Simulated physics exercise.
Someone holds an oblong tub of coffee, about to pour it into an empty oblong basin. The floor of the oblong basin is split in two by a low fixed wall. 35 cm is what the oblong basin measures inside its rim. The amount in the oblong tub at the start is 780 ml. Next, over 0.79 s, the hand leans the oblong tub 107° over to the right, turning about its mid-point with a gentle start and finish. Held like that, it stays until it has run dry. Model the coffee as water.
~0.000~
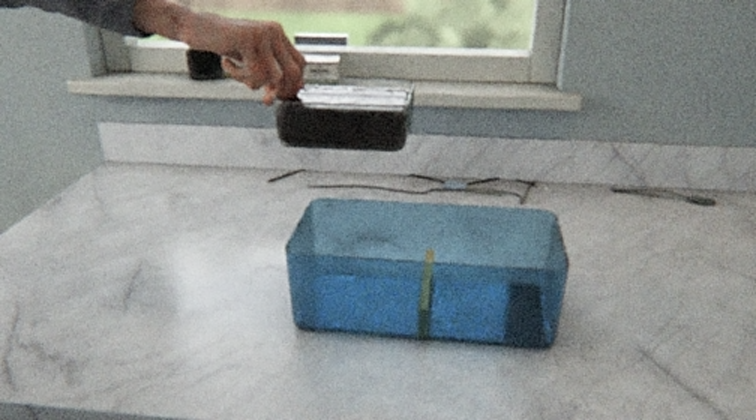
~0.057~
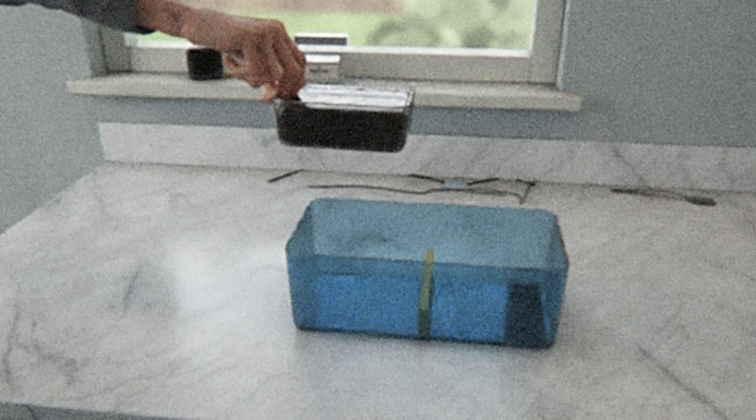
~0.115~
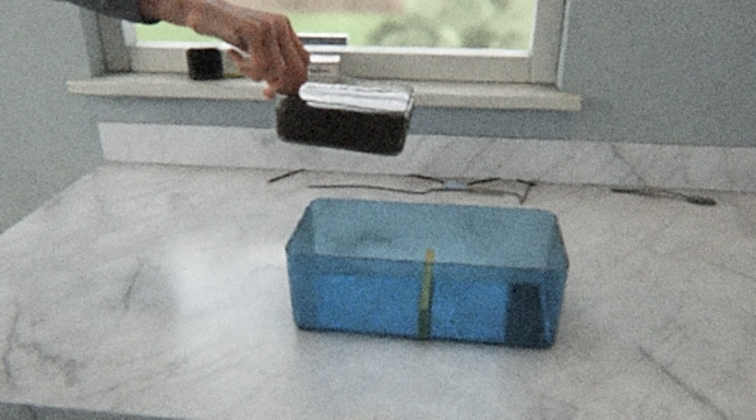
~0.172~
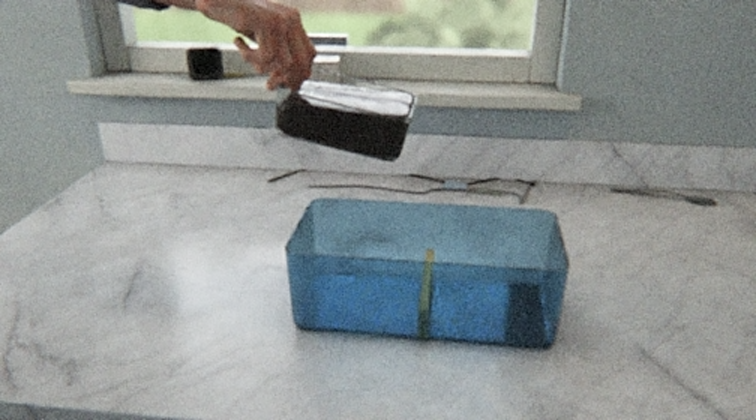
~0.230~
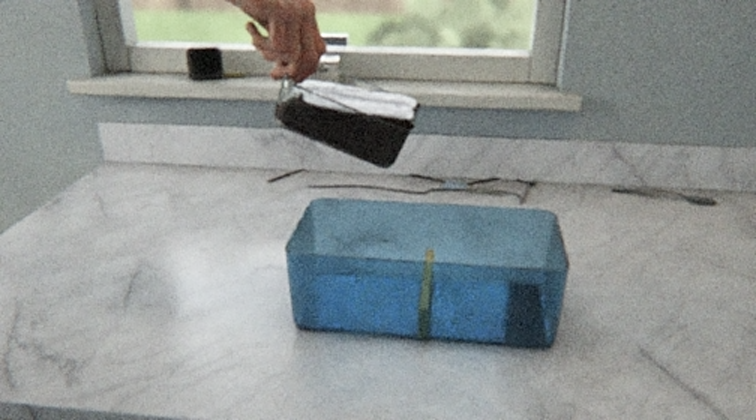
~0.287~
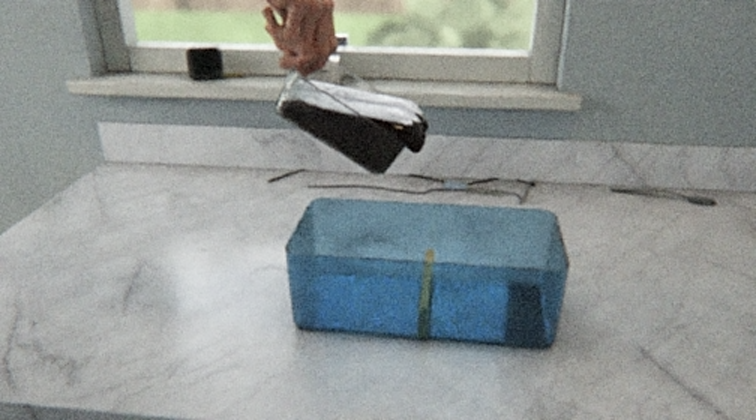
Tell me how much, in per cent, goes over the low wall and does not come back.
I would say about 73 per cent.
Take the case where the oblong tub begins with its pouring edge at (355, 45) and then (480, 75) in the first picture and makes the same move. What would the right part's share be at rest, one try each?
40 per cent first, 75 per cent second.
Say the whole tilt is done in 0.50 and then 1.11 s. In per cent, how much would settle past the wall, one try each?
70 per cent first, 75 per cent second.
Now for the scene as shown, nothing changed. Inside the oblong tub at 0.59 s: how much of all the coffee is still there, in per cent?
Portion remaining: Approx. 8 per cent.
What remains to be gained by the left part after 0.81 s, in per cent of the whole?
It comes to near 4 per cent.
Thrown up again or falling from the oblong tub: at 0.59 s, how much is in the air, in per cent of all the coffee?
Close to 38 in a hundred.
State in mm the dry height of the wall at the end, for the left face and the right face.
Measured: Left around 38 mm, right around 22 mm.
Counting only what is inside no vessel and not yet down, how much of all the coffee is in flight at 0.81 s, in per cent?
Close to 3 per cent.
After 0.59 s the tilt is 91° and 8 per cent is still to pour, 1 is left of the wall and 51 right of it.
After 0.81 s the tilt is 107° and 2 per cent is still to pour, 18 is left of the wall and 74 right of it.
After 1.04 s the tilt is 107° and 0 per cent is still to pour, 22 is left of the wall and 73 right of it.
After 1.29 s the tilt is 107° and 0 per cent is still to pour, 22 is left of the wall and 73 right of it.
In the end 22 per cent lies left of the wall, 73 right of it and 5 outside.
